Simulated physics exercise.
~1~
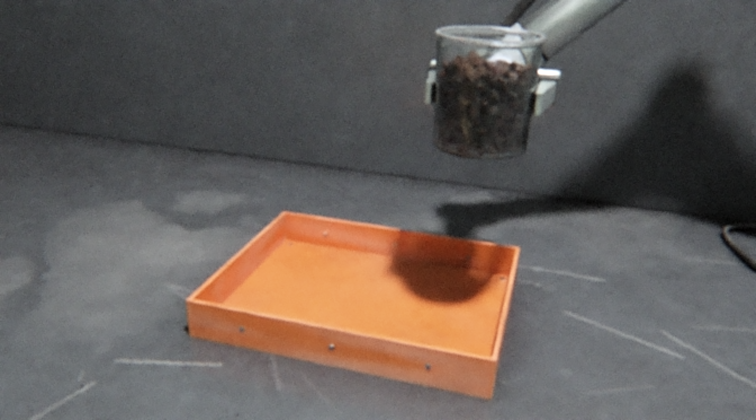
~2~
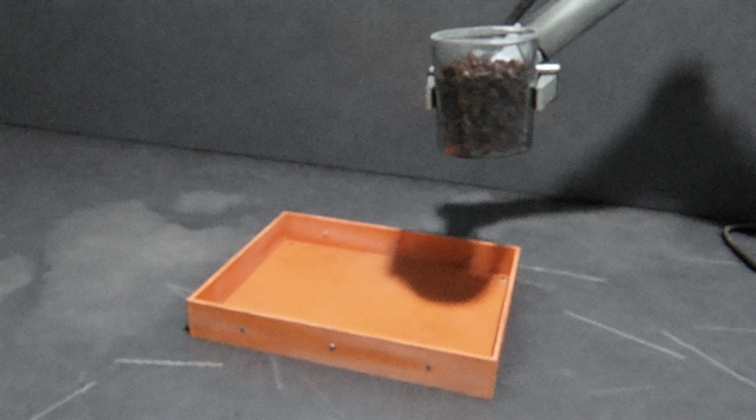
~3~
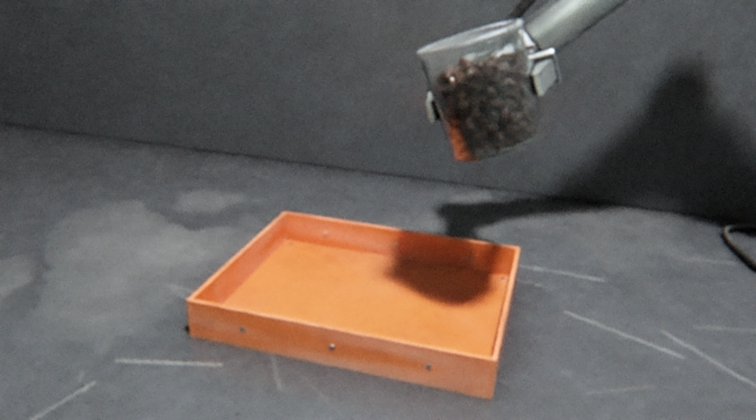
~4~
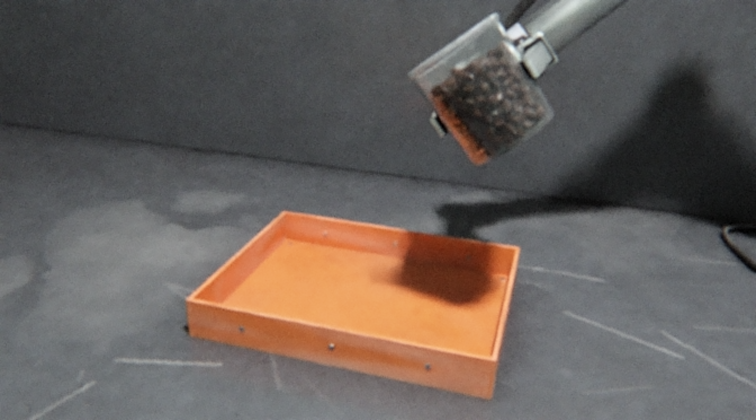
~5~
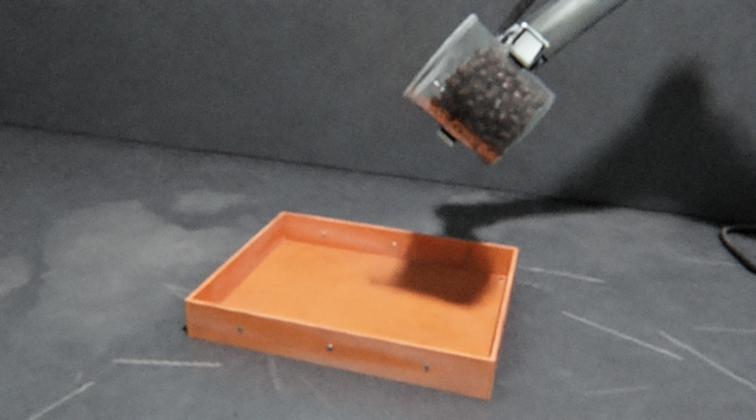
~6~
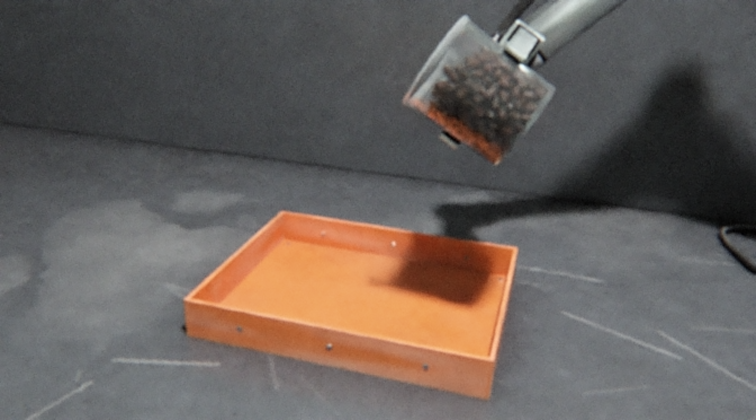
A robot arm holds a clear beaker packed with dark beans upright above a shallow orange tray on a dark table. The arm tilts the beaker steadily, its rim leaning over to the left, then more slowly, while the beans stay inside and the tray remains still and empty.
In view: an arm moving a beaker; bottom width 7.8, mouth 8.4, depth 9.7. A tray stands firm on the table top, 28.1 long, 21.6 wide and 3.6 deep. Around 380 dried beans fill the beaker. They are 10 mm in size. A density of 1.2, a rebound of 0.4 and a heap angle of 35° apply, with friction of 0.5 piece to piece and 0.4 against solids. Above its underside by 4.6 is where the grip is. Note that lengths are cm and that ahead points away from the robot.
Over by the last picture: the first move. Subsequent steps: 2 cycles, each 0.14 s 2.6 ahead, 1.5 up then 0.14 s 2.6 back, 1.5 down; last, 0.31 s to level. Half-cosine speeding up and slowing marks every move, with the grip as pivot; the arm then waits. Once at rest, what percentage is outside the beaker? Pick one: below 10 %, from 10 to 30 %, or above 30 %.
Below 10 %.
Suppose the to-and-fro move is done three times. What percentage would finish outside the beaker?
Near 5 per cent.
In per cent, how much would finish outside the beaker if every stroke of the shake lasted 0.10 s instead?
It would come to around 25 %.
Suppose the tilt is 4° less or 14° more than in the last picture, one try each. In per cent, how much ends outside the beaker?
Estimates: 5 % then 20 %.
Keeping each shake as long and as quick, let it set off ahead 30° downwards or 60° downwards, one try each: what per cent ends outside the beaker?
You'd get about 0 per cent with the first setting and about 0 per cent with the second.
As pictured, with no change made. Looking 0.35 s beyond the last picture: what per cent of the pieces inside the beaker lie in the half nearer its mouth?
About 40 percent.
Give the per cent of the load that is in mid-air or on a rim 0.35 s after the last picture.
About 3 %.
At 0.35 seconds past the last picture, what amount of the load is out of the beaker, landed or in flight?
Around 5 percent at that moment.
Then, 0.35 s after the last picture, tilted 59° forward, highest piece 26 above the table; 369 in the beaker, 1 in the tray, 11 in flight or on a rim.
Then, 0.70 s after the last picture, tilted 35° forward, highest piece 27 above the table; 359 in the beaker, 22 in the tray.
Then, 1.07 s after the last picture, level, highest piece 28 above the table; 359 in the beaker, 22 in the tray.
Then, 2.12 s after the last picture, level, highest piece 28 above the table; 359 in the beaker, 22 in the tray.
Final count, 359 in the beaker, 22 in the tray. That is 6 % outside the beaker.
